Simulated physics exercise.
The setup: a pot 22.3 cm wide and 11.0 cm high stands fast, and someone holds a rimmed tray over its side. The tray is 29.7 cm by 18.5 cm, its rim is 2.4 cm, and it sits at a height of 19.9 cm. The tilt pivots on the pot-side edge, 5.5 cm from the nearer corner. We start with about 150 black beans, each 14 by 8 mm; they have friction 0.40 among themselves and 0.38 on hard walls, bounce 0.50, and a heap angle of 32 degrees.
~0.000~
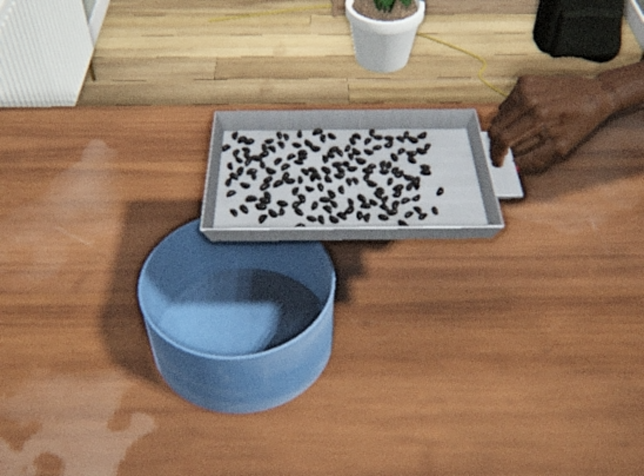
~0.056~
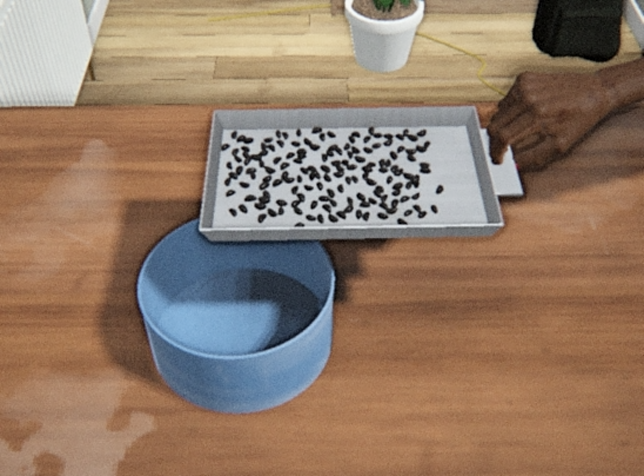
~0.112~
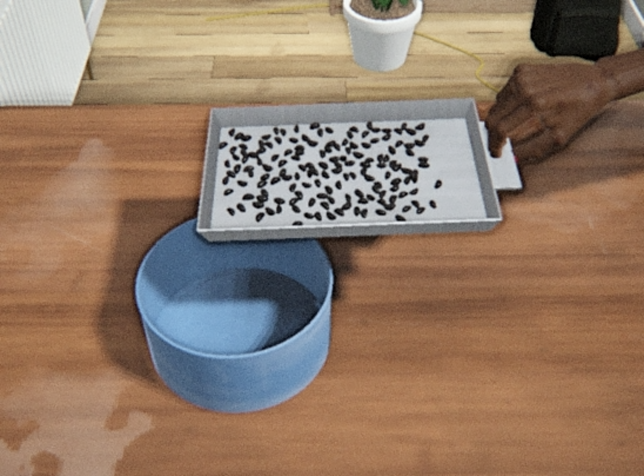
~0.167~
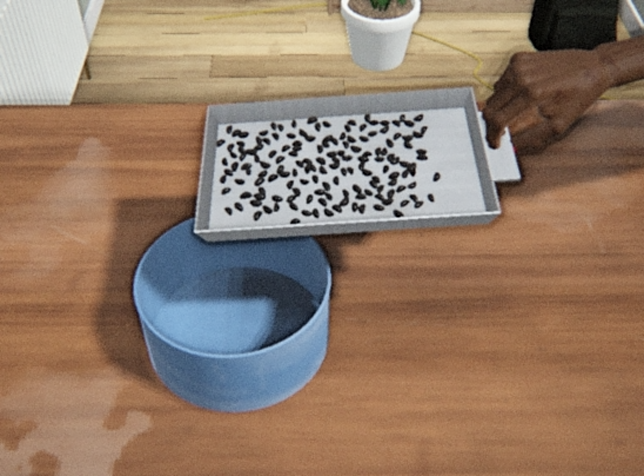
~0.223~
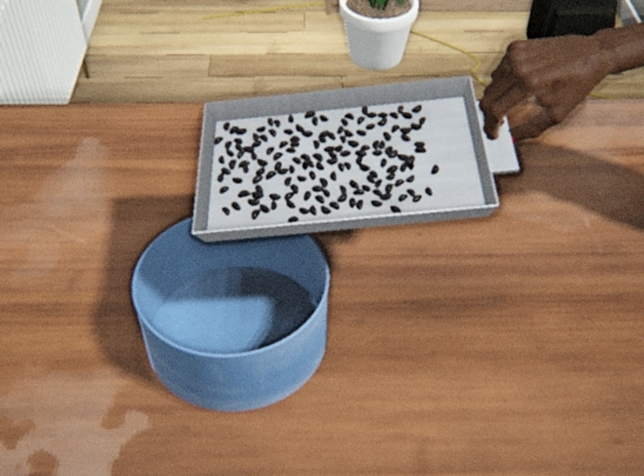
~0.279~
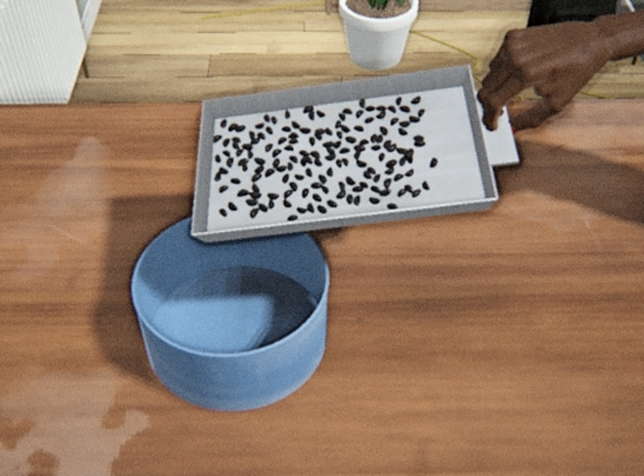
In a room with a pale plank floor, a brown wooden table is seen from above at an angle. A blue round pot stands at left below the near left corner of a grey, white-bottomed tray scattered with black beans, its right-hand tab held by a hand, with a potted plant behind. The hand slowly raises the tray's right side, tilting it leftward, while the beans barely shift.
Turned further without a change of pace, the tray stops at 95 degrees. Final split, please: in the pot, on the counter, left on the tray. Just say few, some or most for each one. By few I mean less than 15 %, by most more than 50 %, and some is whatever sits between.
I would say pot most, counter few, tray few.
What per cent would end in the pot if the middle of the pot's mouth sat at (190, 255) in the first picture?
With the pot there, close to 95 per cent.
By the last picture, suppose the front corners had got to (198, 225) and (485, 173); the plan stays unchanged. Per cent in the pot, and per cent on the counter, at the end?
Final per cent - pot 80, counter 20.
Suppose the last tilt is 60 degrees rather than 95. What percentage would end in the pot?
In that case some 20 per cent.
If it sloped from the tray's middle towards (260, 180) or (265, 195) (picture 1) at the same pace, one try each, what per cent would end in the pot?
Approximately 45 percent, then 90 percent.
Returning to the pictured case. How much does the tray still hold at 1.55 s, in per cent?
About 75 per cent.
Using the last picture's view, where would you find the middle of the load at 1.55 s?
Estimated centre of load: Around (202, 232).
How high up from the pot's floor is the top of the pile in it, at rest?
My guess is around 2.0 centimetres.
After 1.04 s, tilt 50 degrees; the tray holds 100 %, the pot 0 %.
After 1.55 s, tilt 76 degrees; the tray holds 75 %, the pot 15 %.
Then, at 2.13 s, tilt 95 degrees; the tray holds 0 %, the pot 100 %.
In the end, at 2.8 s, pot 100 %, counter 0 %, tray 0 %.
